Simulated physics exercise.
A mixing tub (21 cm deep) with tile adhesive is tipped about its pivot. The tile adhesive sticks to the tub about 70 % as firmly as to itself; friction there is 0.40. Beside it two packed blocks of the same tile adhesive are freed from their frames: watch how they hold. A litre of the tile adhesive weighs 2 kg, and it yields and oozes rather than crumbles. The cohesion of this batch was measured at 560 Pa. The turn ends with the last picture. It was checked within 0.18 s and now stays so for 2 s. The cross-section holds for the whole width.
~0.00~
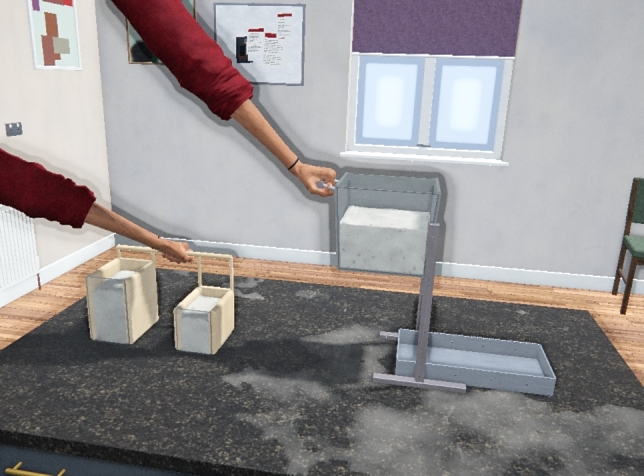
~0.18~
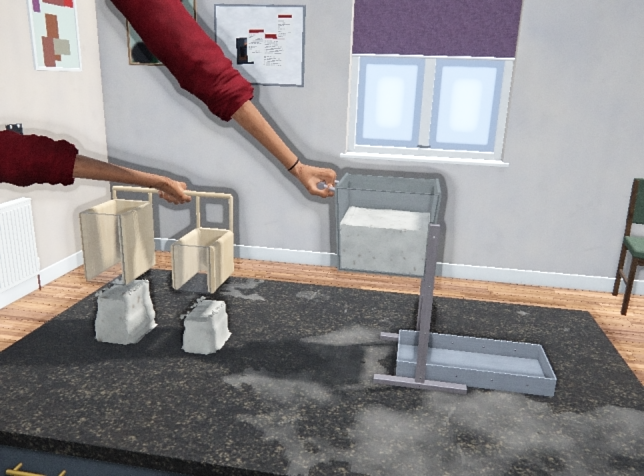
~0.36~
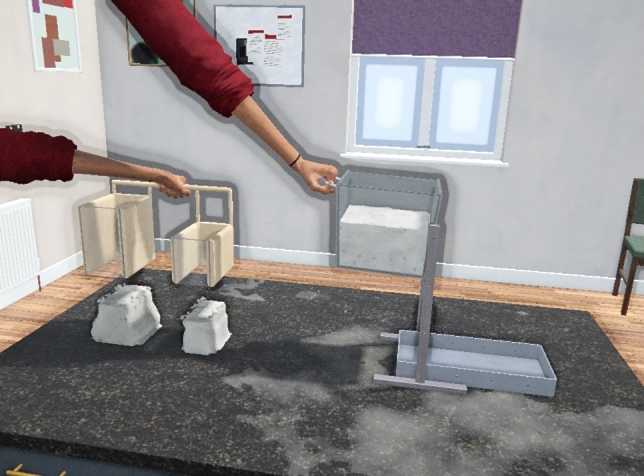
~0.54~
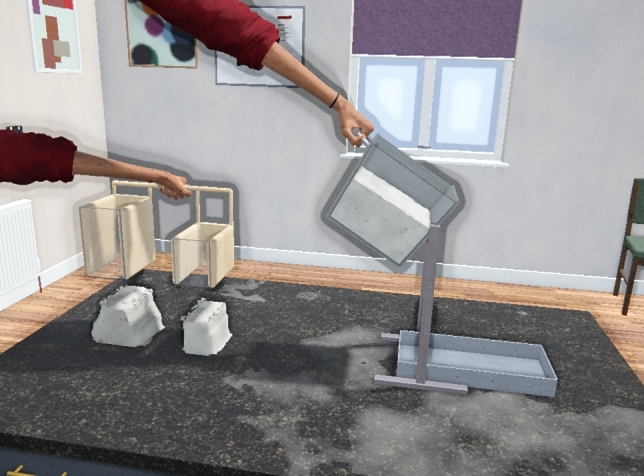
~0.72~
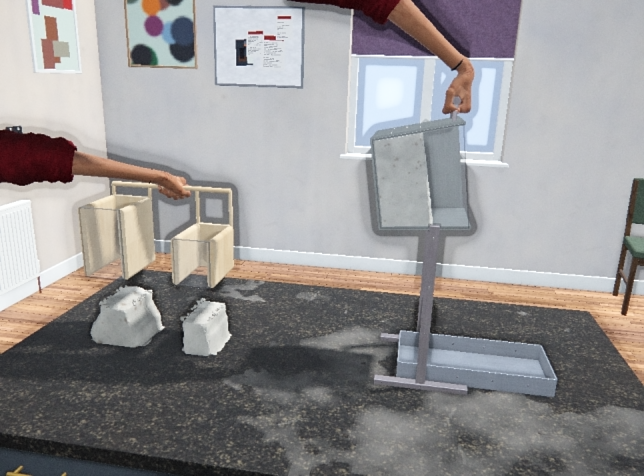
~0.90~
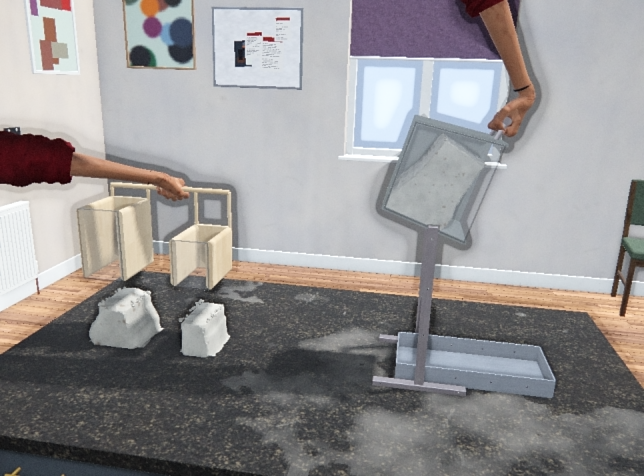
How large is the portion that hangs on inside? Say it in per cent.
Expect roughly 33 %.
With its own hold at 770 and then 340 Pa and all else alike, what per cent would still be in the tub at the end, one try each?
In that order: 35 %, 25 %.
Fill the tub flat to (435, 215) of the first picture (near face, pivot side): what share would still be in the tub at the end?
In that case some 30 per cent.
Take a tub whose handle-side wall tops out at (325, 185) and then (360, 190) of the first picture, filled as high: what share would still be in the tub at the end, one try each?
In that order: 30 %, 40 %.
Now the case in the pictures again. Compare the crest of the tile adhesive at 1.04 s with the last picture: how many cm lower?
Some 12 cm.
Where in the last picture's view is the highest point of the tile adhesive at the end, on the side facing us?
Near (395, 198).
After 1.04 s, the tub is at 106 degrees and holds 59 %.
After 1.21 s, the tub is at 106 degrees and holds 34 %.
After 1.38 s, the tub is at 106 degrees and holds 33 %.
After 1.55 s, the tub is at 106 degrees and holds 33 %.
After 2.90 s, at the end, the tub is at 106 degrees and holds 33 %.
